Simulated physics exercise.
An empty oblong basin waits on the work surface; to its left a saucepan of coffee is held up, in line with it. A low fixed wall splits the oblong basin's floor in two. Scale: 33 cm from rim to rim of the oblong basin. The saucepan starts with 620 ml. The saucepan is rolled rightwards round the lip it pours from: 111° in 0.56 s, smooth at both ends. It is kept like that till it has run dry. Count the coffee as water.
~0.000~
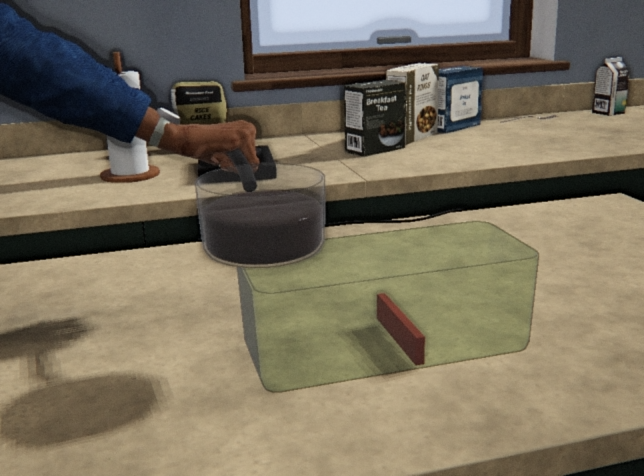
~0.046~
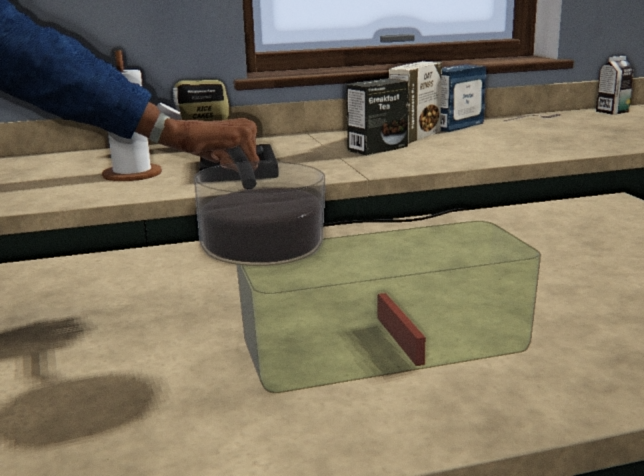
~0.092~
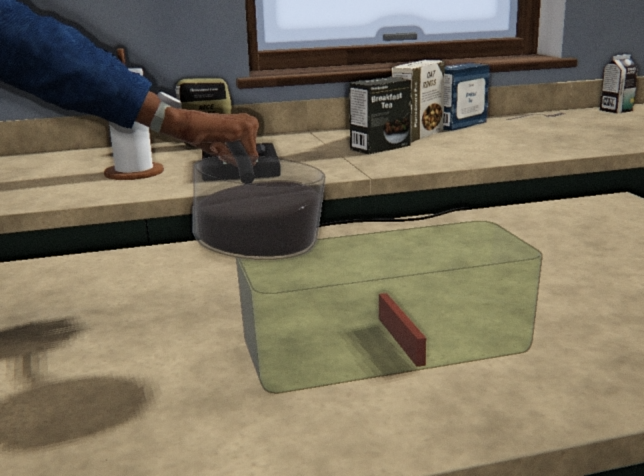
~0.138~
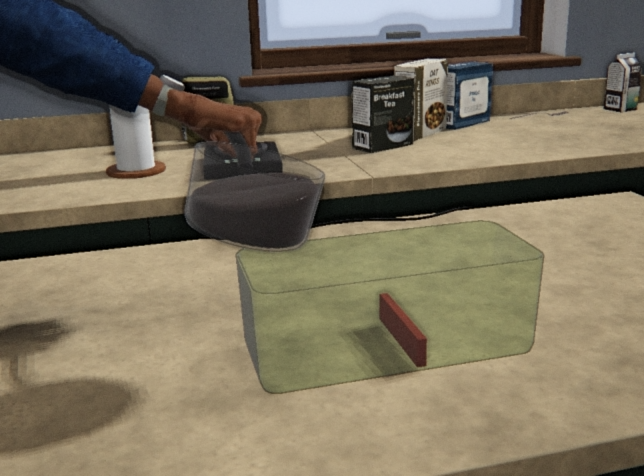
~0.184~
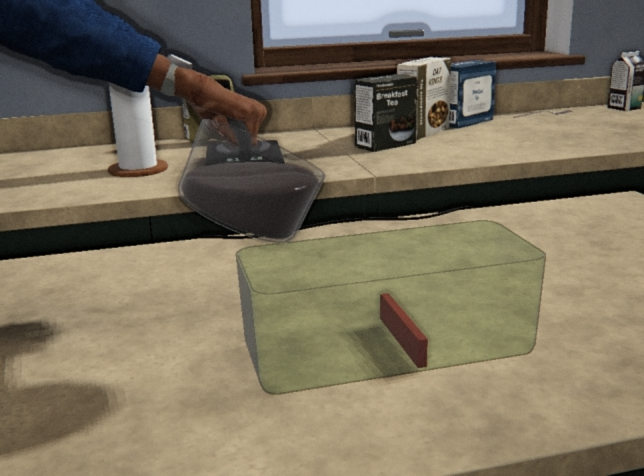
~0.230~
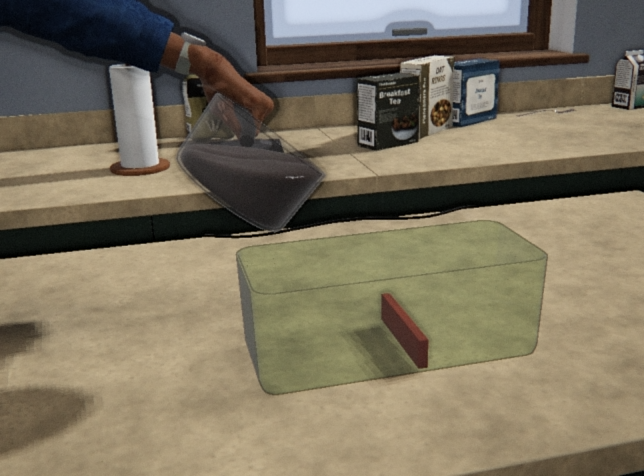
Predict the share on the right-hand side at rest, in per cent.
About 60 per cent.
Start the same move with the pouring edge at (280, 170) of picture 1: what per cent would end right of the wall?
Then about 25 per cent.
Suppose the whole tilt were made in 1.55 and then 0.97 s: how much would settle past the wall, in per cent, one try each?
In turn about 65 and 75 per cent.
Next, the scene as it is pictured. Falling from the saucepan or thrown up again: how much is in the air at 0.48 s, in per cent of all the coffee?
Near 52 in a hundred.
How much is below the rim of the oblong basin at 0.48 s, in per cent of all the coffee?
Some 5 per cent.
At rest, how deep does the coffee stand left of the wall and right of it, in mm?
Some 8 mm on the left and 20 mm on the right.
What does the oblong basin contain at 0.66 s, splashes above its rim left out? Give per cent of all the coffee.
About 84 per cent.
By 0.48 s the tilt is 105° and 44 per cent is still to pour, 5 is left of the wall and 0 right of it.
By 0.66 s the tilt is 111° and 3 per cent is still to pour, 11 is left of the wall and 74 right of it.
By 0.85 s the tilt is 111° and 0 per cent is still to pour, 20 is left of the wall and 53 right of it.
By 1.06 s the tilt is 111° and 1 per cent is still to pour, 30 is left of the wall and 60 right of it.
At rest 31 per cent lies left of the wall, 60 right of it and 9 outside.
